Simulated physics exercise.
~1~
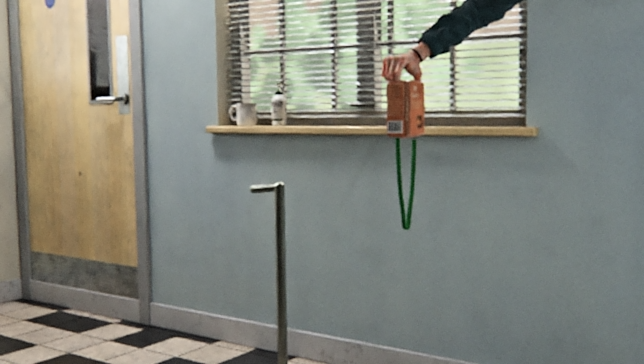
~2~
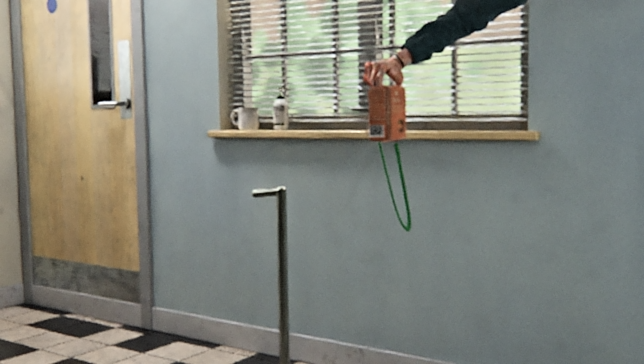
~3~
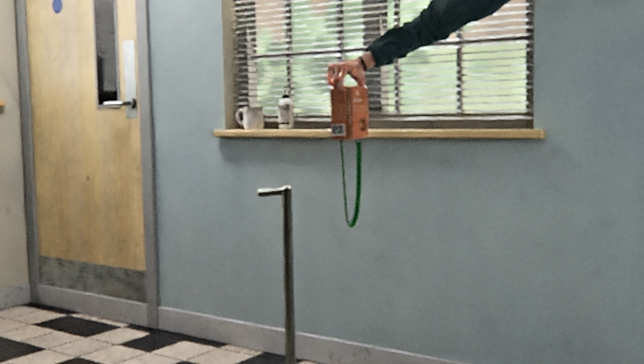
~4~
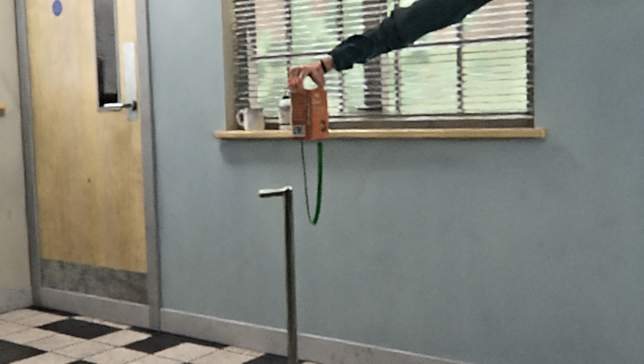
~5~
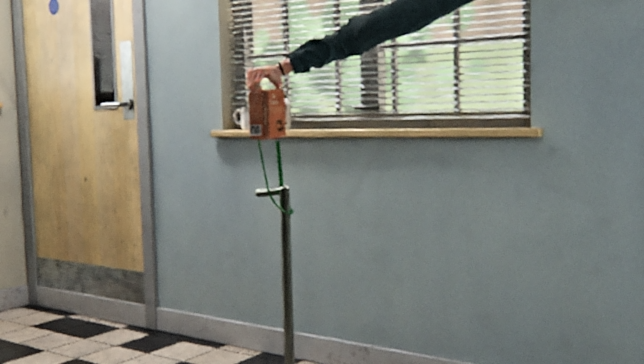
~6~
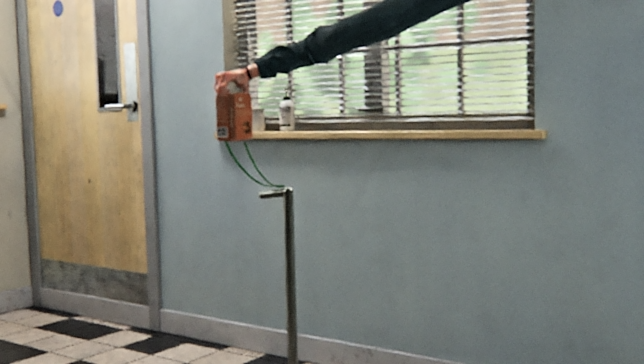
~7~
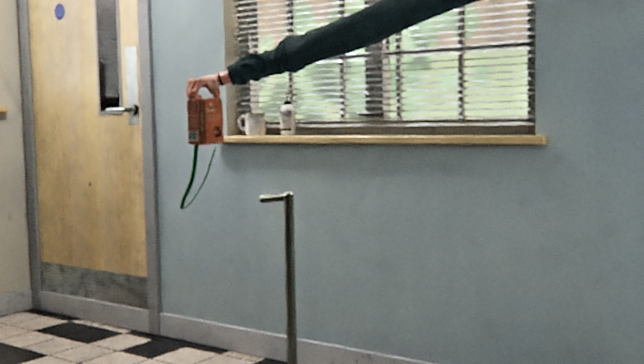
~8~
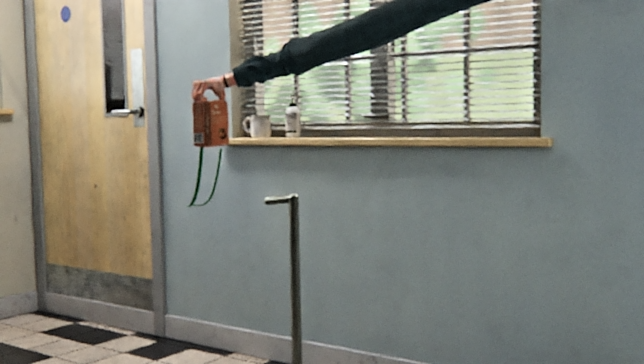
An orange pouch with a green loop dangling beneath it was carried left by an outstretched arm, past a window and over a short metal post; the loop brushed by the bar on top without snagging, and the pouch ended up hanging clear beyond it.
